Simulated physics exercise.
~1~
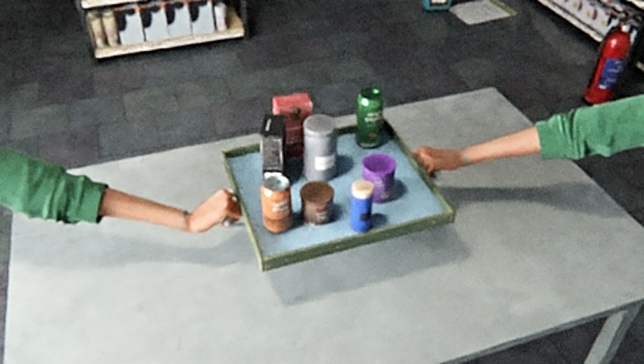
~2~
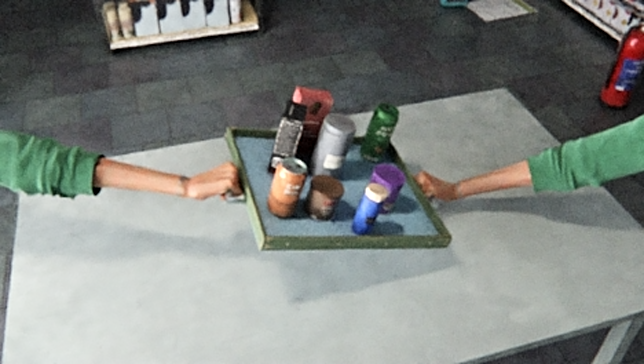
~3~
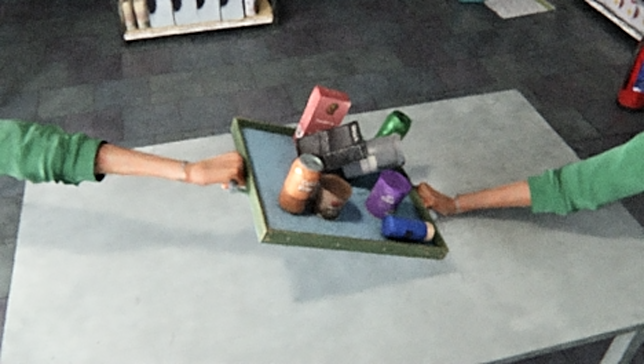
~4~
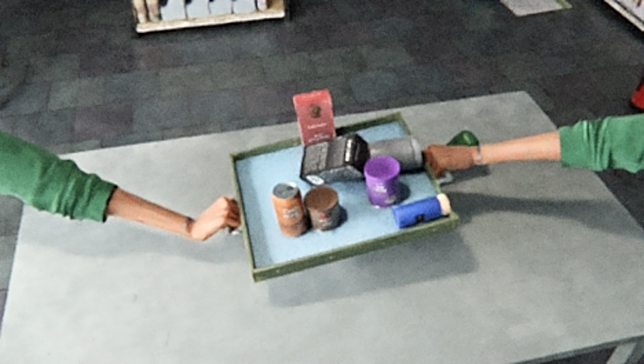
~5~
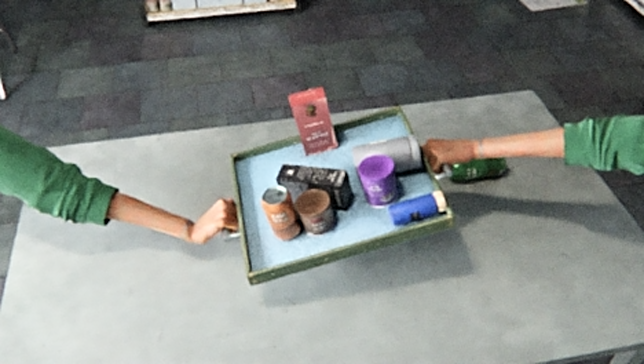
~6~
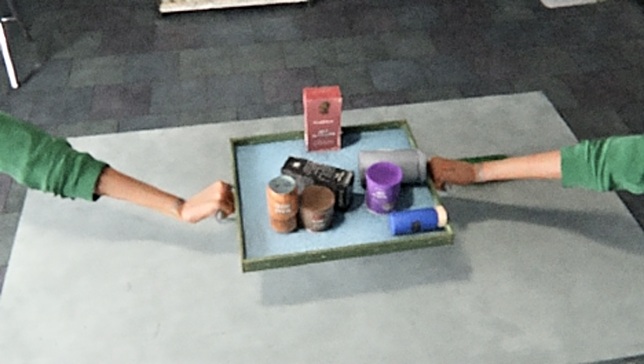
At the start, two hands hold a green-rimmed tray above a grey table, with eight upright cans, jars and cartons standing on it. The hands tip the tray down to the right, and the items begin to lean. As the tilt steepens, the blue shaker and grey jar topple onto their sides while the black carton and green can tip over. The tray swings back, slightly down to the left, as the green can drops off beyond the right edge. Finally the tray is level, with the shaker, jar and black carton lying on it and the others upright.
